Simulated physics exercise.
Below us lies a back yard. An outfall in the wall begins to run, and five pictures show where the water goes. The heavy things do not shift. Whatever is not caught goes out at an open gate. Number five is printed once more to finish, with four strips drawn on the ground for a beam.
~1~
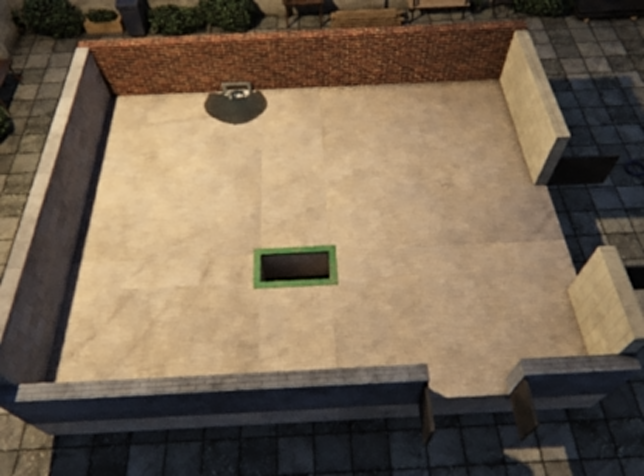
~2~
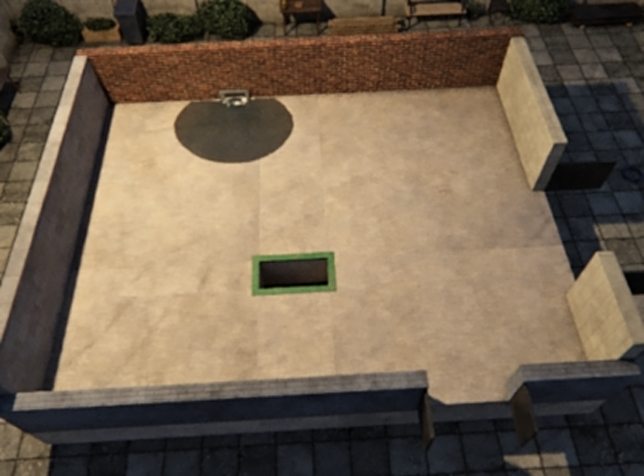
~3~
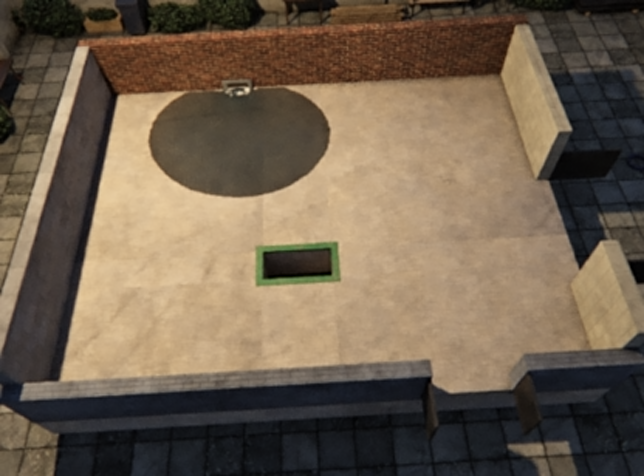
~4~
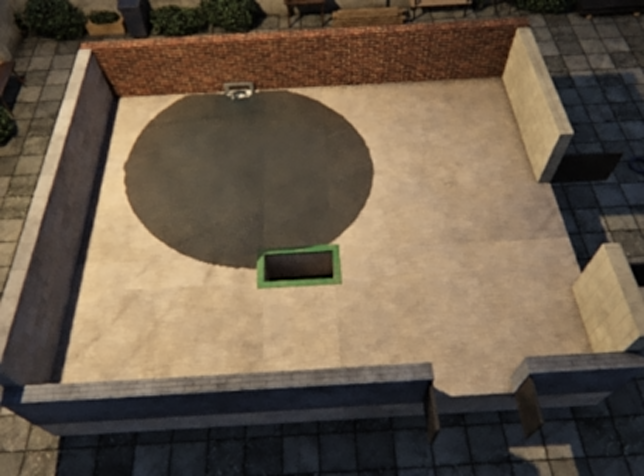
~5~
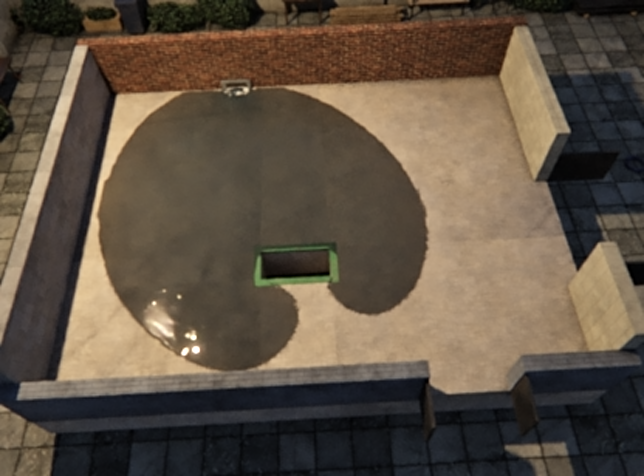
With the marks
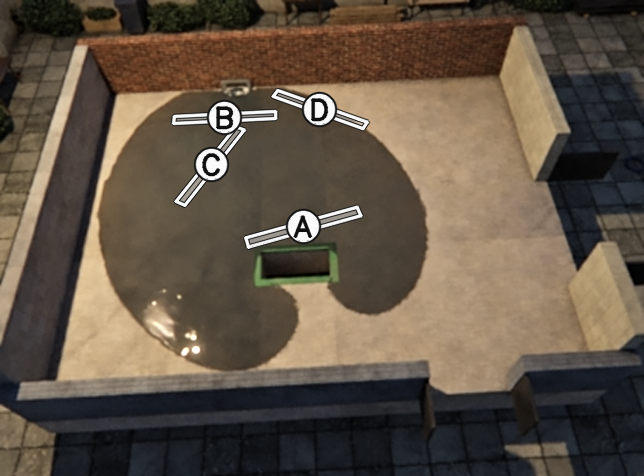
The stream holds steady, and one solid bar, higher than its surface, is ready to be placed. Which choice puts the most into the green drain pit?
D is best.
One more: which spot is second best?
It is C.
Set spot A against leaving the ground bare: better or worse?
Spot A is worse.
On the marked copy, A from (247, 242) to (358, 211); B from (174, 119) to (275, 115); C from (180, 203) to (240, 128); D from (275, 93) to (365, 125).
If A is chosen, about 2 % of the stream goes into the green drain pit, about 92 % out by the gates.
If B is chosen, about 6 % of the stream goes into the green drain pit, about 88 % out by the gates.
If C is chosen, about 19 % of the stream goes into the green drain pit, about 76 % out by the gates.
If D is chosen, about 32 % of the stream goes into the green drain pit, about 61 % out by the gates.
